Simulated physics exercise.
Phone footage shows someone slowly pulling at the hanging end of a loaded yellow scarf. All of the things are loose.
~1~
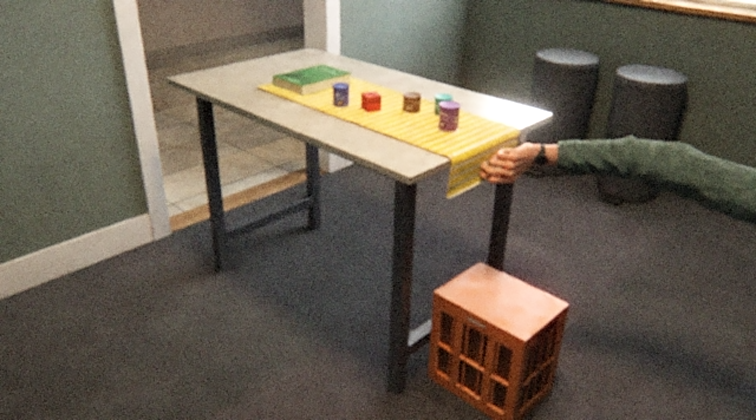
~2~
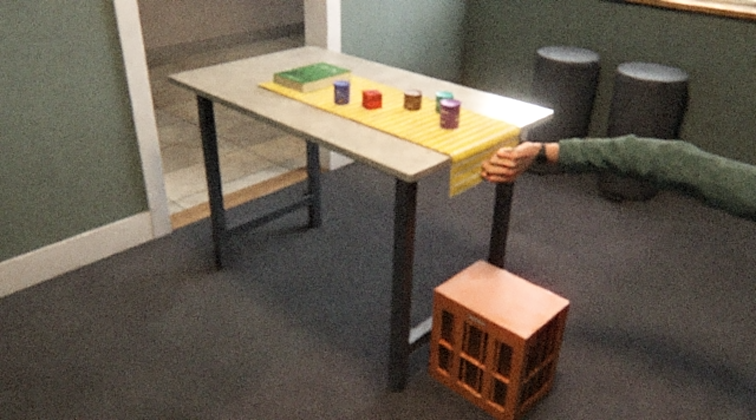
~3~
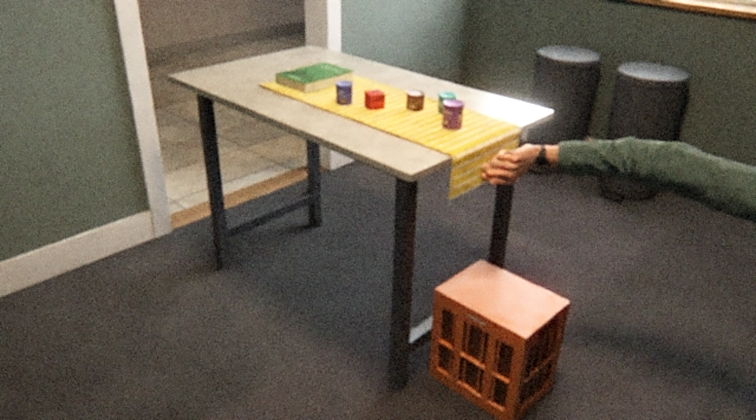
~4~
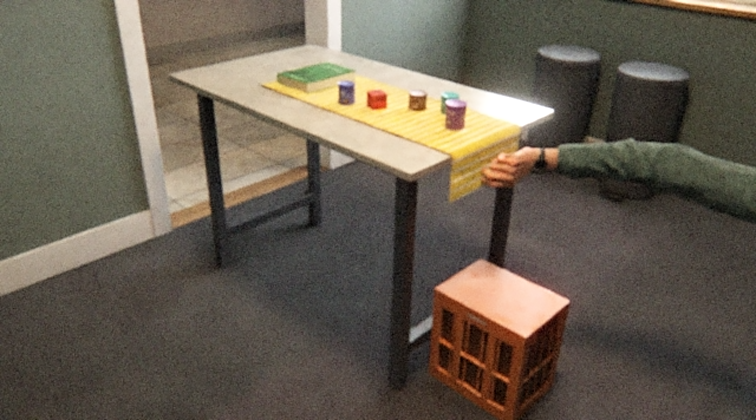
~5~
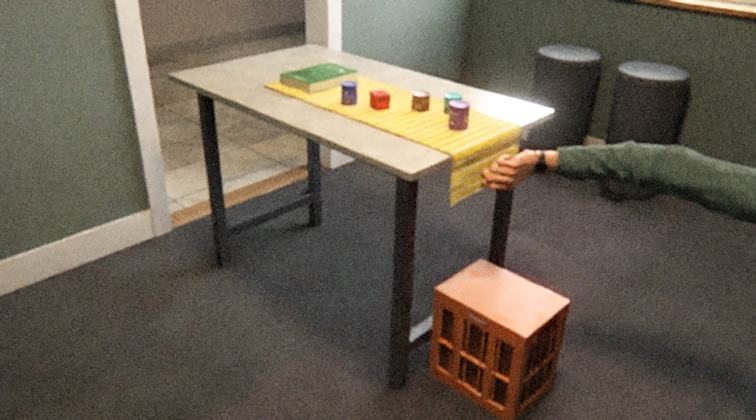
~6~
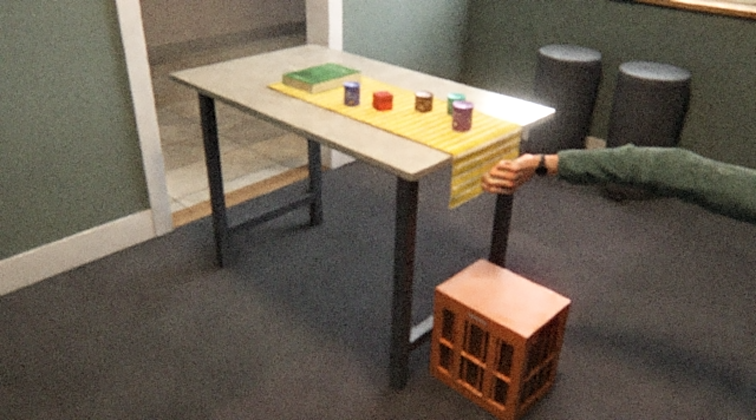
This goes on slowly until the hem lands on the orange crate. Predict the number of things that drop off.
In all, three slip off.
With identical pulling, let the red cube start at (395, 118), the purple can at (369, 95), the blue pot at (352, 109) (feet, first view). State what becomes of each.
In the end the red cube is no longer on top, the purple can is still on top, and the blue pot is still on top.
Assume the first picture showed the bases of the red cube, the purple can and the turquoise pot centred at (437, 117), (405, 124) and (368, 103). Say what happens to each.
The red cube ends up off, the purple can ends up off, the turquoise pot stays put.
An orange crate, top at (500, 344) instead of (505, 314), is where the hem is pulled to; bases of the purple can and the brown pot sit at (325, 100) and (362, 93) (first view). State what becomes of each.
The purple can stays put; the brown pot stays put.
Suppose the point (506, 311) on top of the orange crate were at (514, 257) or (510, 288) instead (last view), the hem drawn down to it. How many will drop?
1 and 2.
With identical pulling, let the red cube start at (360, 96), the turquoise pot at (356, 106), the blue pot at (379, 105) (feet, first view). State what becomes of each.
First the red cube, which is kept, then the turquoise pot, which is kept, and finally the blue pot, which is kept.
Early on, hem near (481, 230); purple can gone.
Midway, hem near (479, 260); purple can and turquoise pot gone.
Near the end, hem on the crate; purple can, turquoise pot and brown pot gone.
Finally, hem on the crate; purple can, turquoise pot and brown pot gone. It carries off three.
